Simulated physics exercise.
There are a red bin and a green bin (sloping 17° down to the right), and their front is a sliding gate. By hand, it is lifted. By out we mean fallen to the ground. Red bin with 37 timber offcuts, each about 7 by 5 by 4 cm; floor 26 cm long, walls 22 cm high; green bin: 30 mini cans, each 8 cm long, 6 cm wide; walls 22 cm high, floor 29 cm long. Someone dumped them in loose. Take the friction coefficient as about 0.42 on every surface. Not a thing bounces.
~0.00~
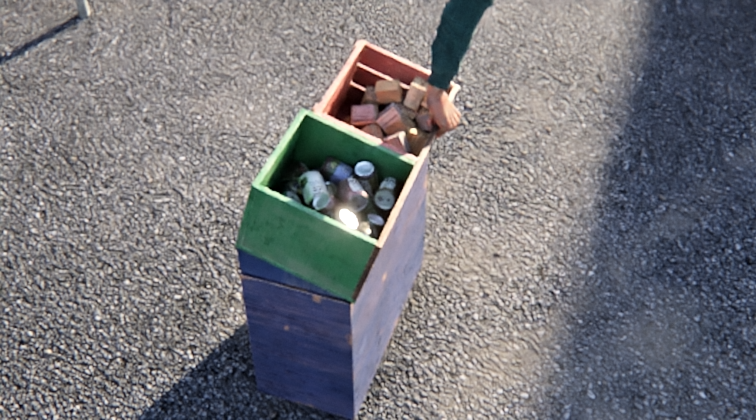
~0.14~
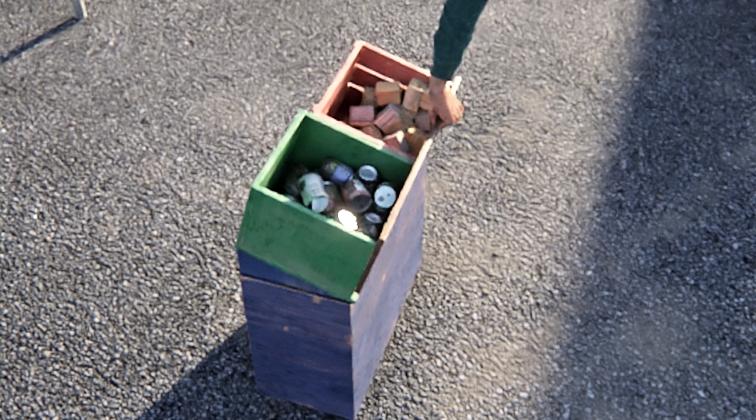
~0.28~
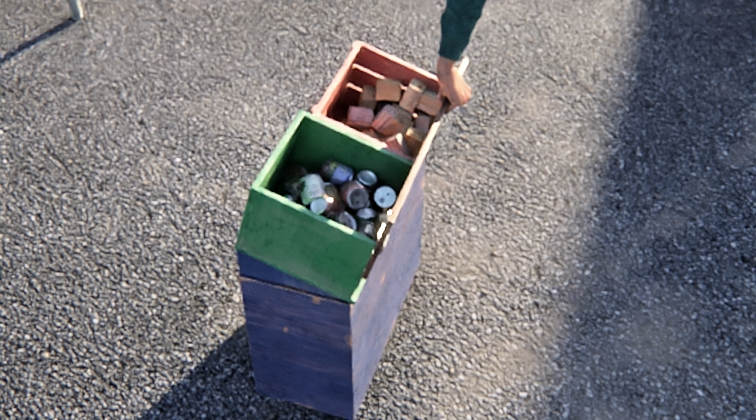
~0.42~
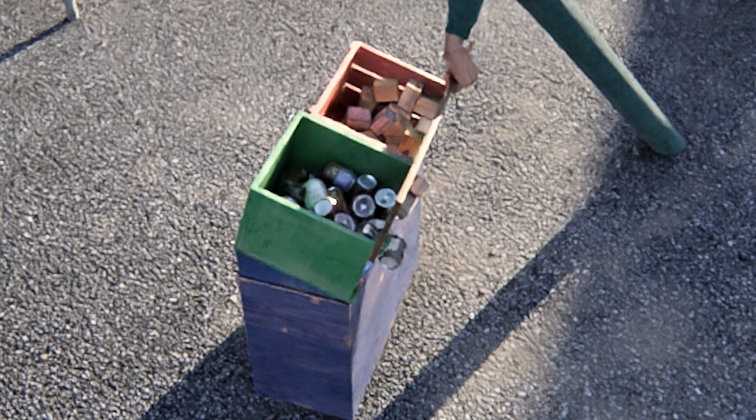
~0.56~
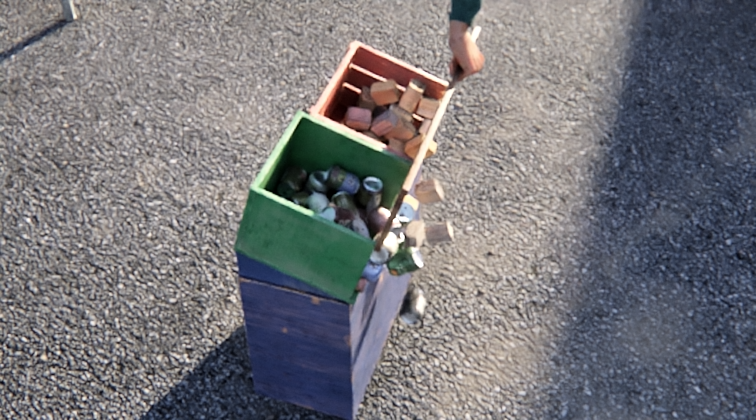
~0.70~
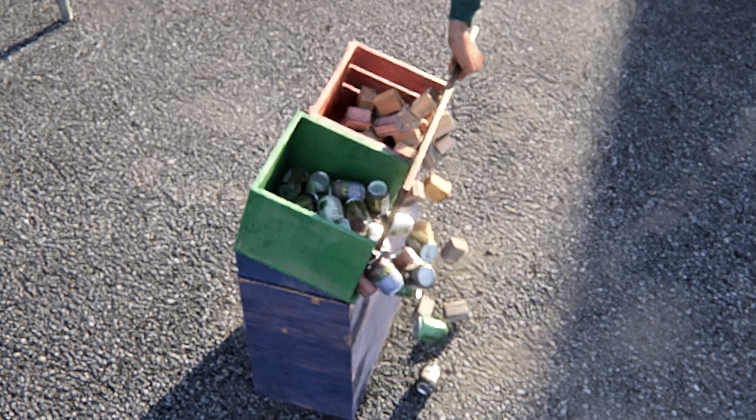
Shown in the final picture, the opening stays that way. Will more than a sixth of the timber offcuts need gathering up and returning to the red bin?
Yes.
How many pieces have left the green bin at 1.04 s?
About, green bin: 16.
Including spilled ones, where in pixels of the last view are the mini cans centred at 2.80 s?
They're centred near (427, 413).
After 1.04 s, 16 of 37 out of the red bin and 16 of 30 out of the green bin.
After 1.46 s, 18 of 37 out of the red bin and 20 of 30 out of the green bin.
After 2.04 s, 18 of 37 out of the red bin and 21 of 30 out of the green bin.
When it is over (at 2.80 s), 19 of 37 out of the red bin and 27 of 30 out of the green bin. Asked share, 19 of 37, 51 per cent.
